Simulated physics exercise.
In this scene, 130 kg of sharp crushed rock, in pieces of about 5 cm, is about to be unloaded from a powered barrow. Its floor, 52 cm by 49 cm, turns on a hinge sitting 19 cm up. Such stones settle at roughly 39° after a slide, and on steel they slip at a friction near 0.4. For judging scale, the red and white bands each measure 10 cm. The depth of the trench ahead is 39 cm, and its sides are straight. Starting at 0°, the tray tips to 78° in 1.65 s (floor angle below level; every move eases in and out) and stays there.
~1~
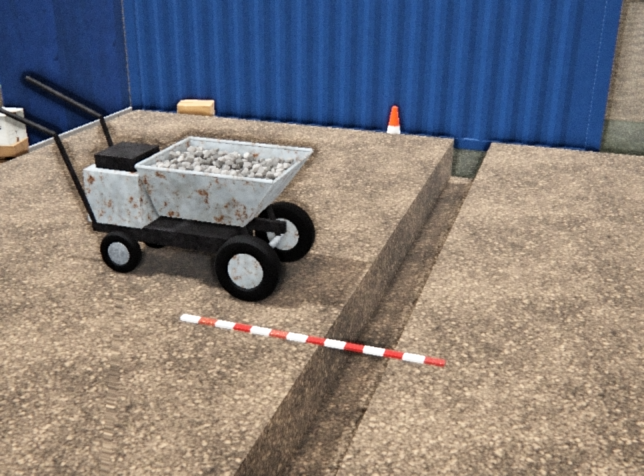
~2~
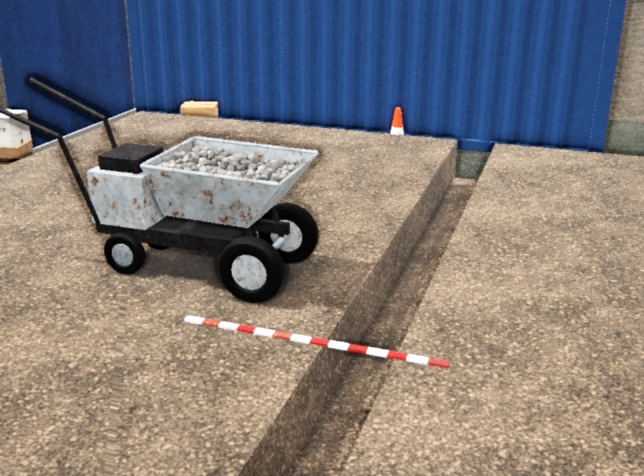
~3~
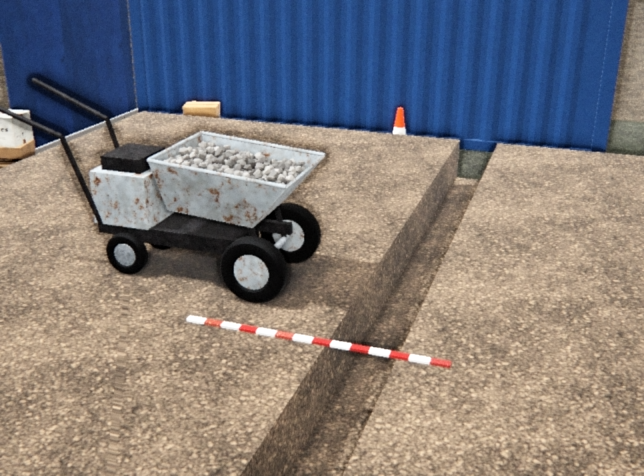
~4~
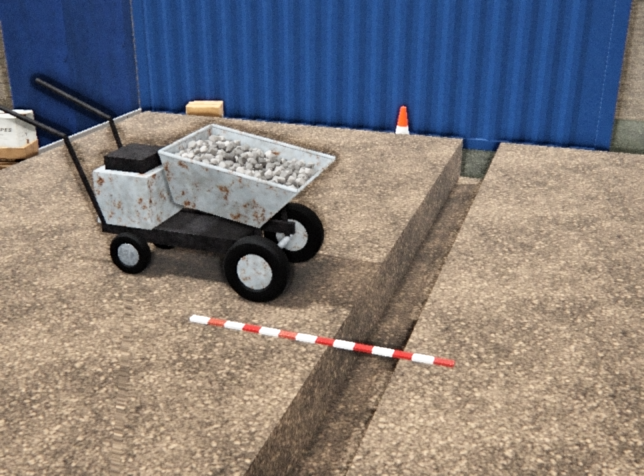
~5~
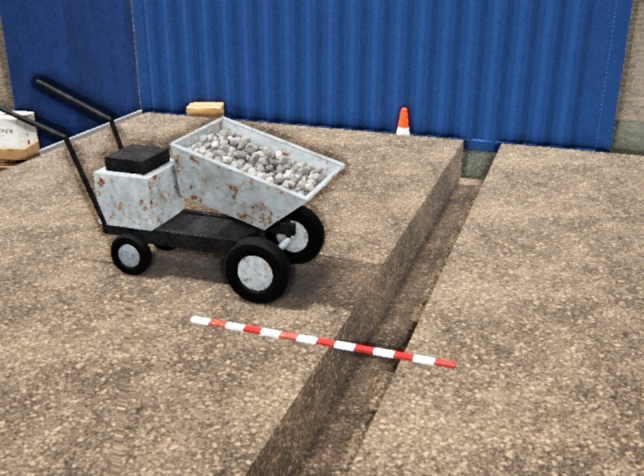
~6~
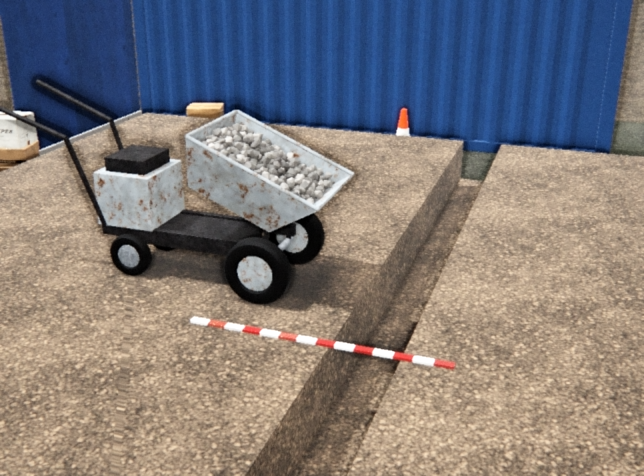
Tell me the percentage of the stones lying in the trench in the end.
Close to 100 %.
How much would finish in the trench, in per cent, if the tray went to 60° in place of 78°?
It would be near 25 per cent.
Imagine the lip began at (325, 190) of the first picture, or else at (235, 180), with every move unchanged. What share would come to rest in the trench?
25 %, then 65 %.
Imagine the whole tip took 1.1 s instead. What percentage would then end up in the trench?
Around 100 per cent would end in the trench.
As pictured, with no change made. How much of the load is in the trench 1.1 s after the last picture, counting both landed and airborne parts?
Around 40 per cent of it, at that instant.
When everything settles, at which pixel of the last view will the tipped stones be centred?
Centre estimate: Around (394, 345).
Then, 0.6 s after the last picture the floor is at 66°, 99 % in the tray, 1 % in the trench; the foremost stones are at (369, 258).
Then, 1.1 s after the last picture the floor is at 78°, 60 % in the tray, 40 % in the trench; the foremost stones are at (419, 353).
Then, 1.5 s after the last picture the floor is at 78°, 28 % in the tray, 72 % in the trench; the foremost stones are at (425, 335).
Then, 3.5 s after the last picture the floor is at 78°, 0 % in the tray, 100 % in the trench; the foremost stones are at (424, 336).
